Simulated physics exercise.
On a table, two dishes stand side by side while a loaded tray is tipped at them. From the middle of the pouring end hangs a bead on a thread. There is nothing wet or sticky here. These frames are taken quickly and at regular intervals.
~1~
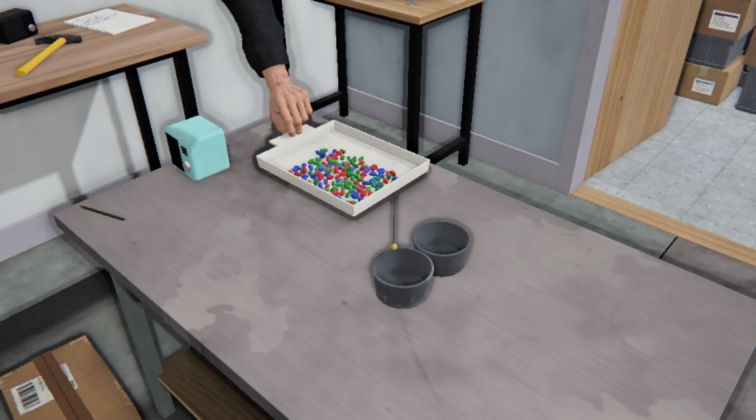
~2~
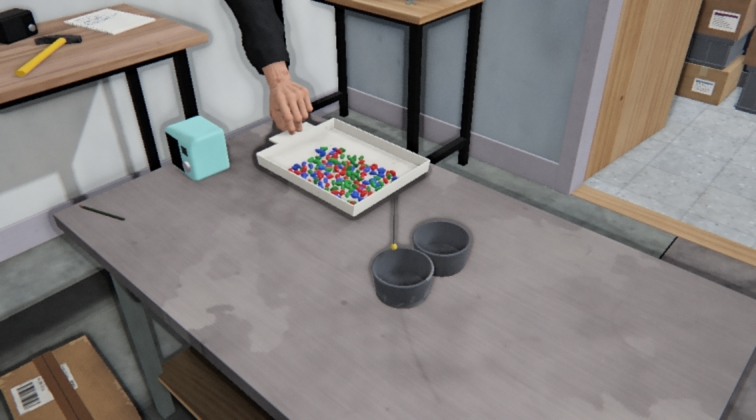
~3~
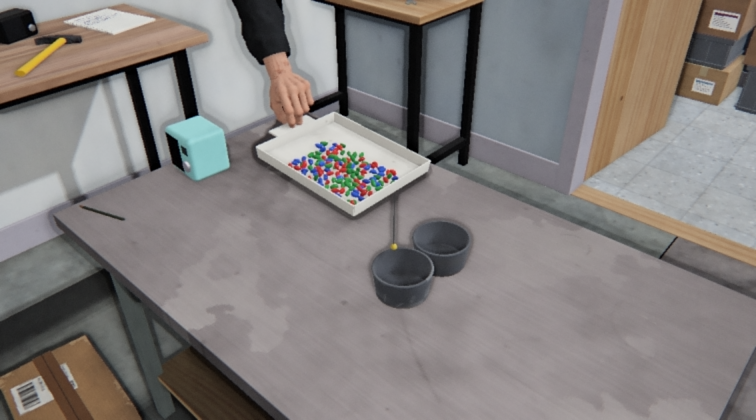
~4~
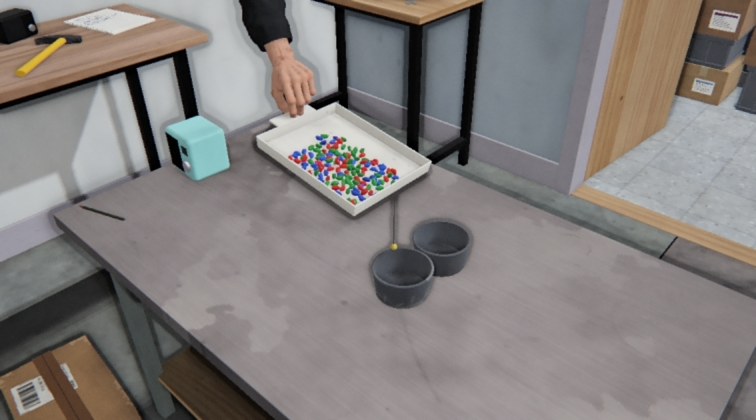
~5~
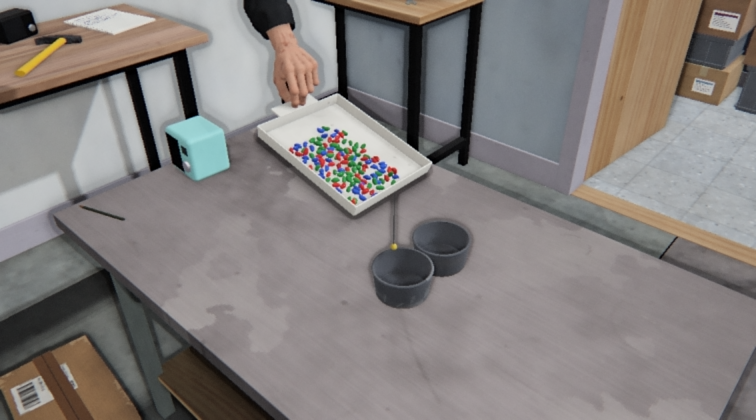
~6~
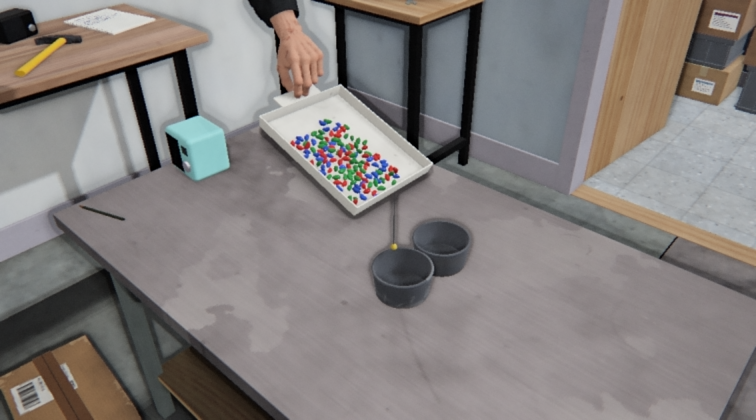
A hand in a dark sleeve grips the handle of a white tray on a worn grey table, seen from above in a workshop-like room. Red, blue and green jelly beans lie in the tray, with a turquoise box to its left and a yellow bead and two dark grey dishes below. The hand gradually raises the tray's far end, the beans shifting only slightly, while the camera stays still.
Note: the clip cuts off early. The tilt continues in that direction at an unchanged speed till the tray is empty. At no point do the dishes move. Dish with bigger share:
More lands left.
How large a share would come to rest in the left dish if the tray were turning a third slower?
It would be around 50 per cent.
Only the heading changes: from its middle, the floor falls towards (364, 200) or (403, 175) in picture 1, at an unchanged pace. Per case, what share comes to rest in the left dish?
In turn, 30 percent and then 10 percent.
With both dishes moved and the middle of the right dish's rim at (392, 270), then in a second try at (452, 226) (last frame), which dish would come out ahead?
First try: The rightmost dish. Second try: The leftmost dish.
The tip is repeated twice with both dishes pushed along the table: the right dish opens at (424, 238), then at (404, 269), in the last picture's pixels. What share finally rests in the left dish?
About 30 per cent first, then about 0 per cent.
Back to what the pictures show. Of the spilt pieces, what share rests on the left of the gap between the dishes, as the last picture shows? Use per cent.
Roughly 30 %.
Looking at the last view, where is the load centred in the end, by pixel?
Roughly at pixel (415, 286).
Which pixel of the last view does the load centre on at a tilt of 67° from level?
Somewhere about (382, 170).
Just after the last frame, tray tipped steeply; every one on the tray.
A moment on, tray tipped past a quarter turn; the larger part on the tray; about a tenth in the left dish; just a few in the right dish; about a tenth in the air.
Further on, tray tipped past a quarter turn; roughly half in the left dish; roughly a quarter in the right dish; roughly a quarter outside both.
When it is over, tray tipped past a quarter turn; roughly half in the left dish; roughly a quarter in the right dish; roughly a quarter outside both.
